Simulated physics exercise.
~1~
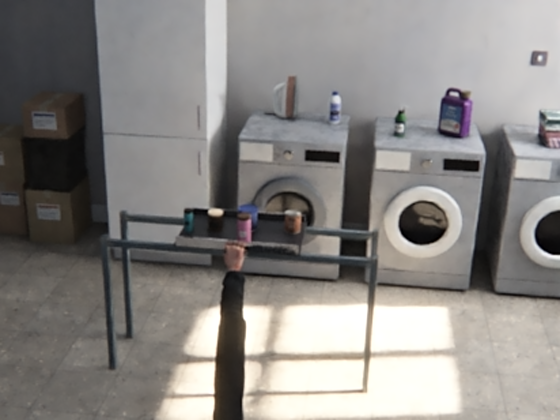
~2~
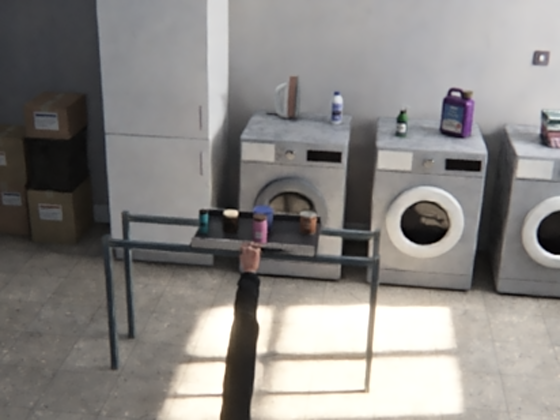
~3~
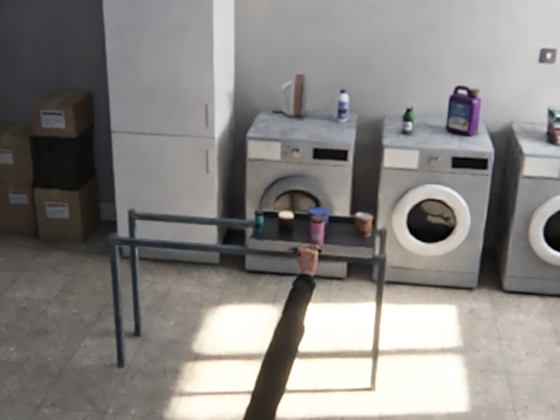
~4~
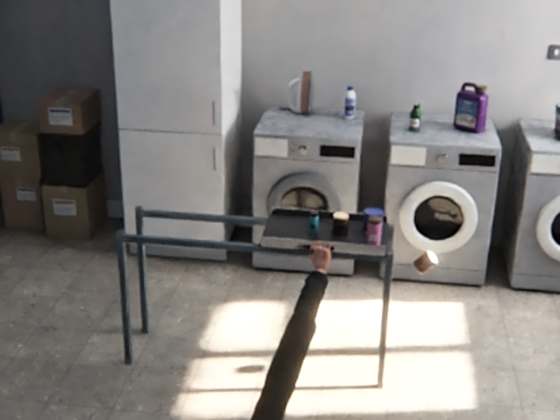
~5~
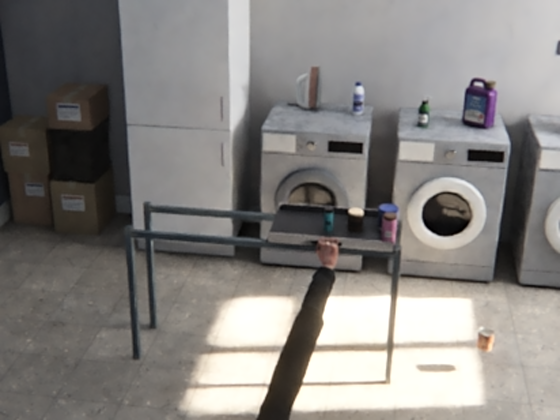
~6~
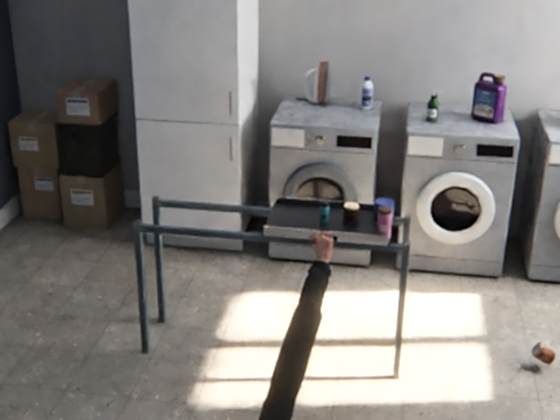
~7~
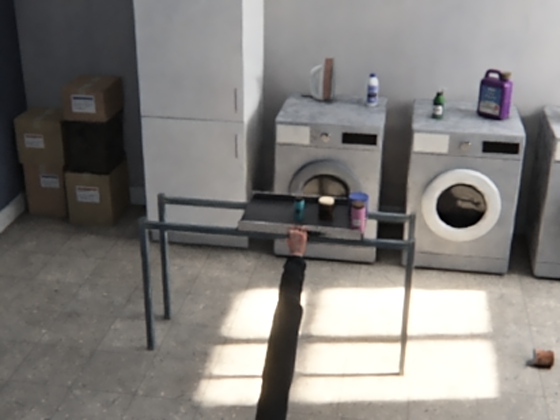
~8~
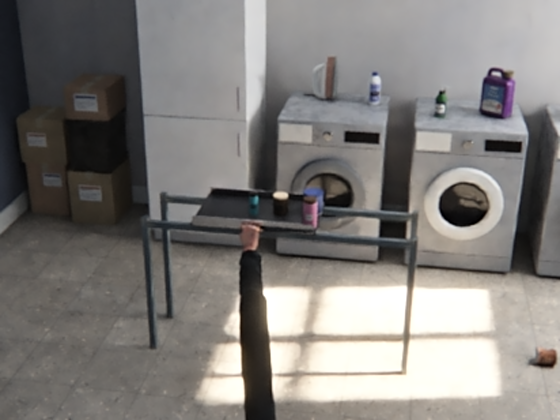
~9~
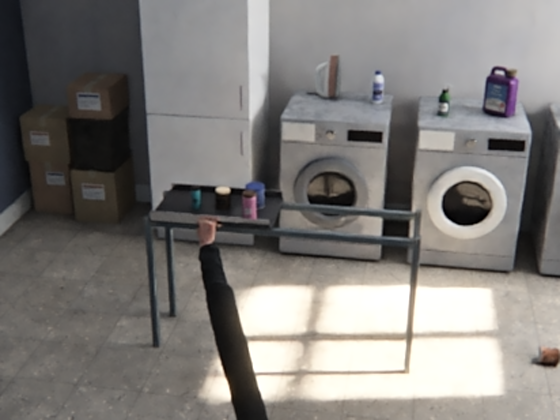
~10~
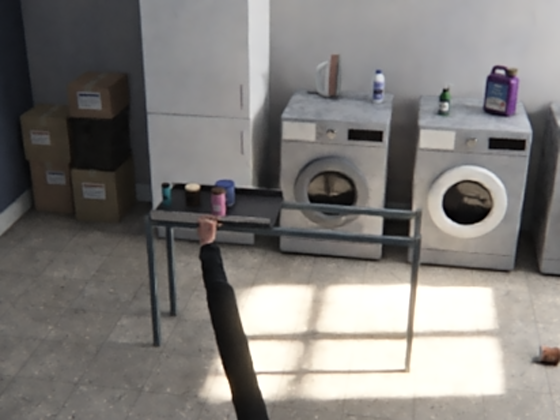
In a laundry room, a hand slides a tray of containers right, an orange tin tumbling to the floor, then pulls it left.
